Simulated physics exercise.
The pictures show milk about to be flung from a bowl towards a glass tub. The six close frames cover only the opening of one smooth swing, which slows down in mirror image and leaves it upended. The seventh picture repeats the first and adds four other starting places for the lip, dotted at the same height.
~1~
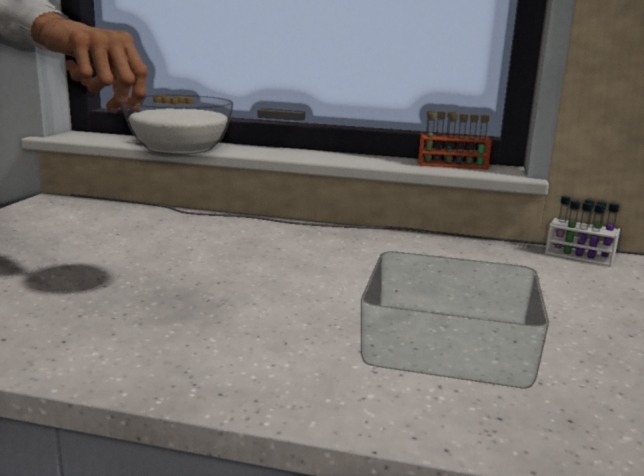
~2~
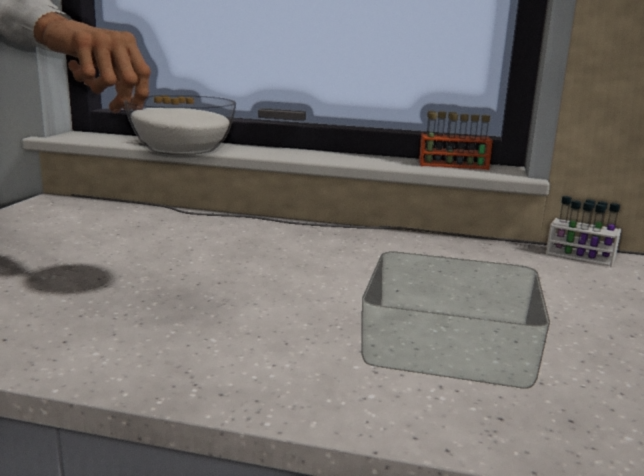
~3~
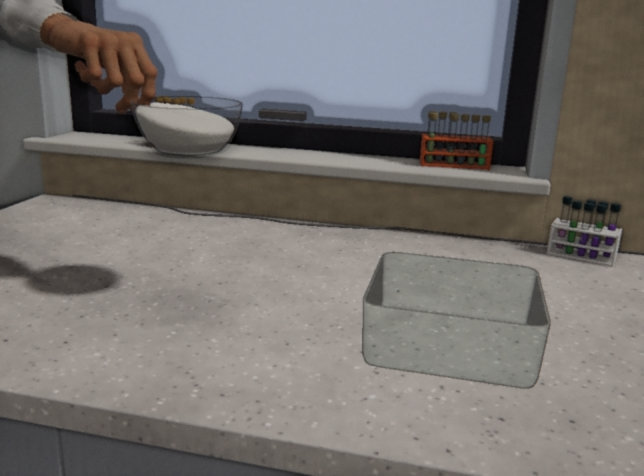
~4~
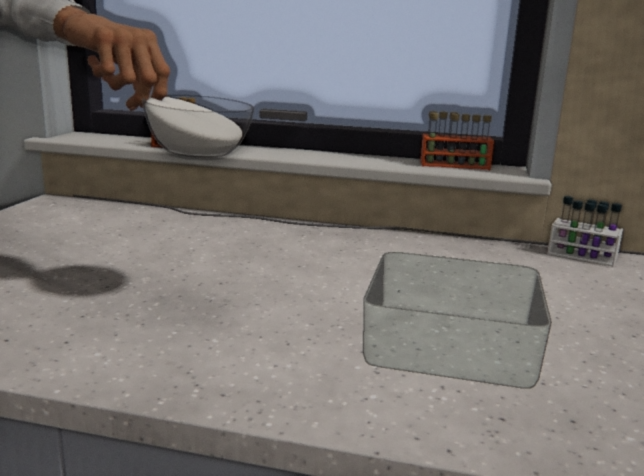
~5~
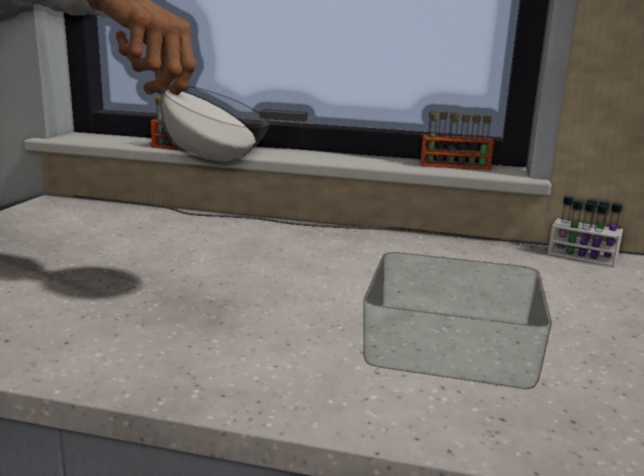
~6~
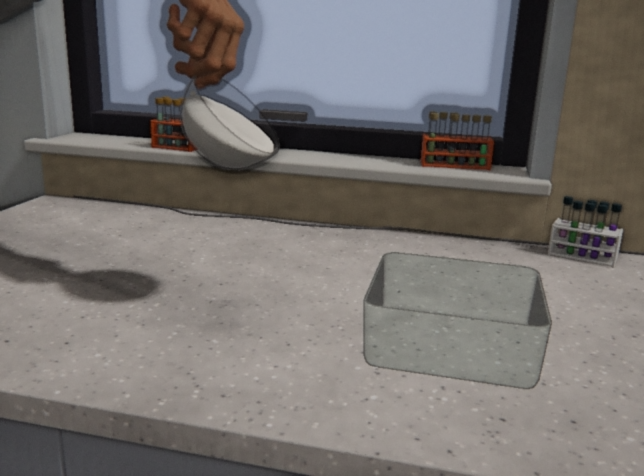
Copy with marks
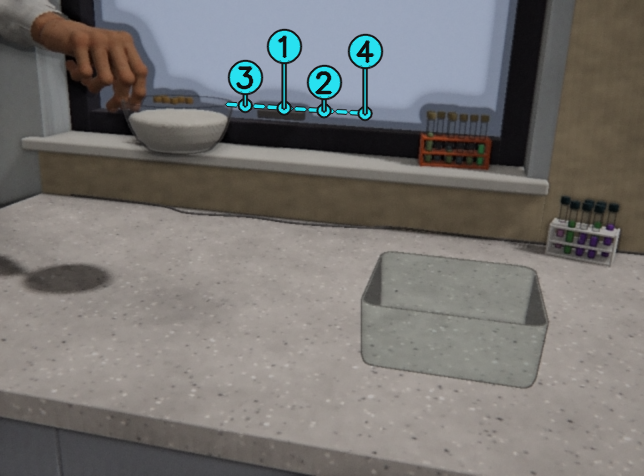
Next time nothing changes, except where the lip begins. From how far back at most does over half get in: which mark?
I would pick dot 1.
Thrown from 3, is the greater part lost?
Yes, it does.
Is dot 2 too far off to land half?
No, not at all.
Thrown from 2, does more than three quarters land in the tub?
No.
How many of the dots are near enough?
Three of the four.
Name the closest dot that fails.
That is dot 3.
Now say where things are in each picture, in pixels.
Upright, lip at (227, 104); tub from (360, 360) to (535, 386); nothing has left yet.
Upright, lip at (230, 104); nothing has left yet.
Upright, lip at (237, 105); nothing has left yet.
Tipped about 4°, lip at (249, 109); nothing has left yet.
Tipped about 19°, lip at (264, 126); nothing has left yet.
Tipped about 43°, lip at (275, 151); nothing has left yet.
On the marked copy, 1 at (284, 108); 2 at (324, 110); 3 at (245, 105); 4 at (365, 113).
If 1 is chosen, about 64 % lands in the tub, 10 % falls short and 26 % goes beside or beyond.
If 2 is chosen, about 61 % lands in the tub, 7 % falls short and 32 % goes beside or beyond.
If 3 is chosen, about 20 % lands in the tub, 75 % falls short and 5 % goes beside or beyond.
If 4 is chosen, about 70 % lands in the tub, 17 % falls short and 13 % goes beside or beyond.
